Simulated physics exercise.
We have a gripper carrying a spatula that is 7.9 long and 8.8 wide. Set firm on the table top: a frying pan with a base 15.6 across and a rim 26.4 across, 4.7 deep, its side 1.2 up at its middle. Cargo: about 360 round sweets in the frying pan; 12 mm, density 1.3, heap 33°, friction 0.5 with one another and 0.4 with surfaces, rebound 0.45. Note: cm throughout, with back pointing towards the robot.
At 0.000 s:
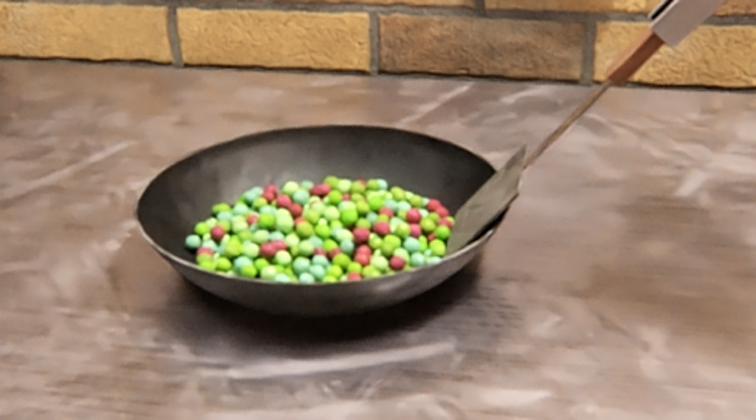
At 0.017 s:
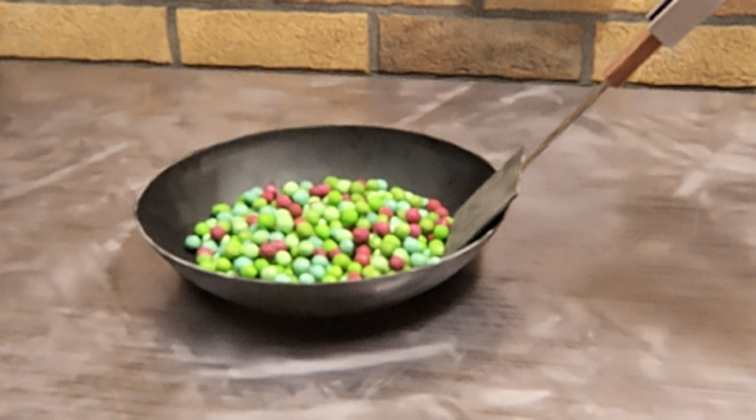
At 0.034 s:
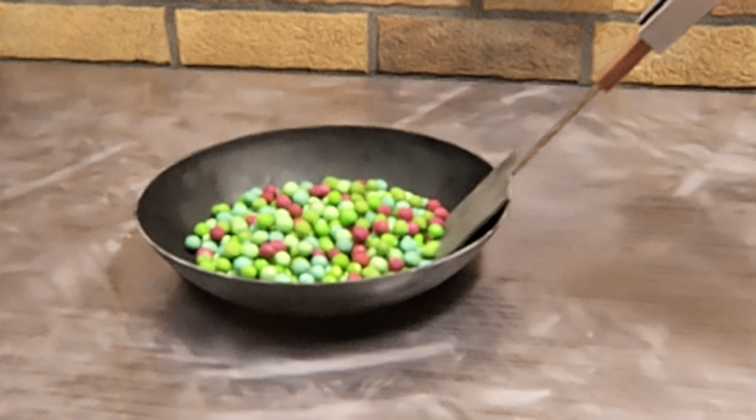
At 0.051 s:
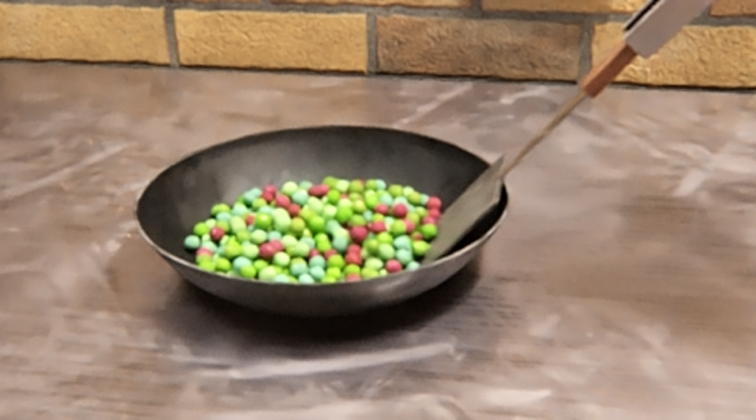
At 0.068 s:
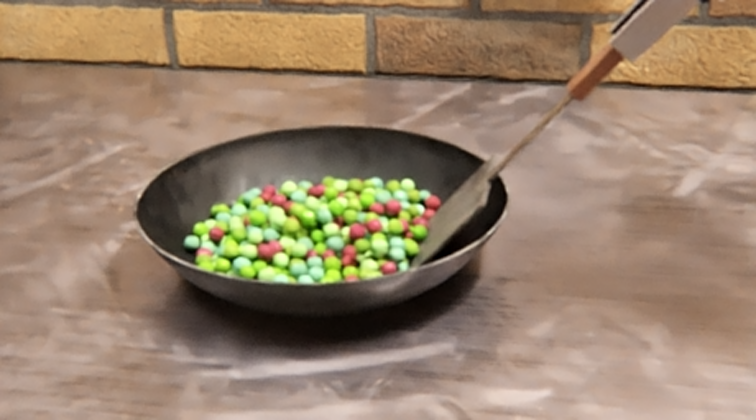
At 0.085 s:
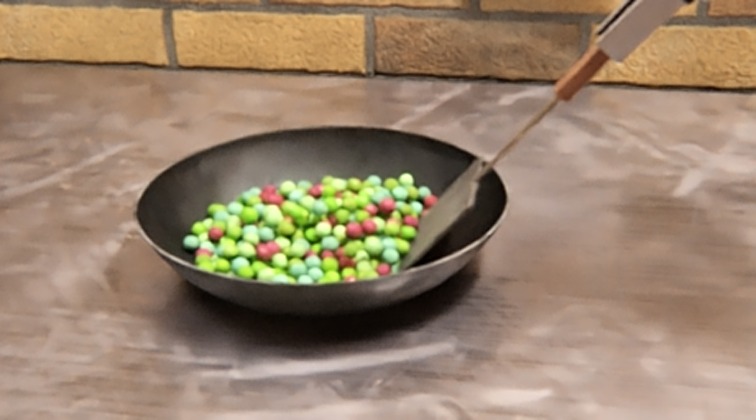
A metal spatula held by a gripper at the upper right slides leftward inside a dark frying pan, its tilted blade gently pushing the right edge of a heap of small round sweets inward. The sweets are green, pale teal and dark red, spread across the middle of the pan. The pan stays still on a mottled brown-grey tabletop before a yellow-brown brick wall, seen from slightly above by a steady camera.
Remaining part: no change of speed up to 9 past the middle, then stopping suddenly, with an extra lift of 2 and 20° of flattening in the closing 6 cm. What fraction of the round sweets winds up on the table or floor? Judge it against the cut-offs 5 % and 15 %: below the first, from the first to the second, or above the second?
From 5 to 15 %.
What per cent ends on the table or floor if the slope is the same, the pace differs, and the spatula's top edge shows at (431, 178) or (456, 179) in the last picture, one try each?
Respectively, around 25 and 15 per cent.
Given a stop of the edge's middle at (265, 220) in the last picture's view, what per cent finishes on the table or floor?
The share ending on the table or floor is about 0 per cent.
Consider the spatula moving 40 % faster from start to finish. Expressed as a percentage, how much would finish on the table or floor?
Then about 15 per cent.
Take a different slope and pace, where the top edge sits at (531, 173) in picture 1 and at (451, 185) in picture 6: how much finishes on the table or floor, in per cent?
About 25 per cent.
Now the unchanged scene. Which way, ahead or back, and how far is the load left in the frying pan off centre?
It sits near 4.5 centimetres ahead of centre.
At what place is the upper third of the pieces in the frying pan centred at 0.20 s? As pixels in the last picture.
Roughly at (283, 219).
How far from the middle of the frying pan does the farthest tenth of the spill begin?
Some 25 cm from the centre.
After 0.20 s, sloping 50°, highest piece 4 above the table; 355 in the frying pan.
After 0.31 s, sloping 43°, highest piece 5 above the table; 355 in the frying pan.
After 0.57 s, sloping 30°, highest piece 6 above the table; 328 in the frying pan, 26 on the table or floor, 1 on the blade or in flight.
After 1.62 s, sloping 30°, highest piece 6 above the table; 325 in the frying pan, 30 on the table or floor.
In the end, 325 in the frying pan, 30 on the table or floor. That is 8 % on the table or floor.
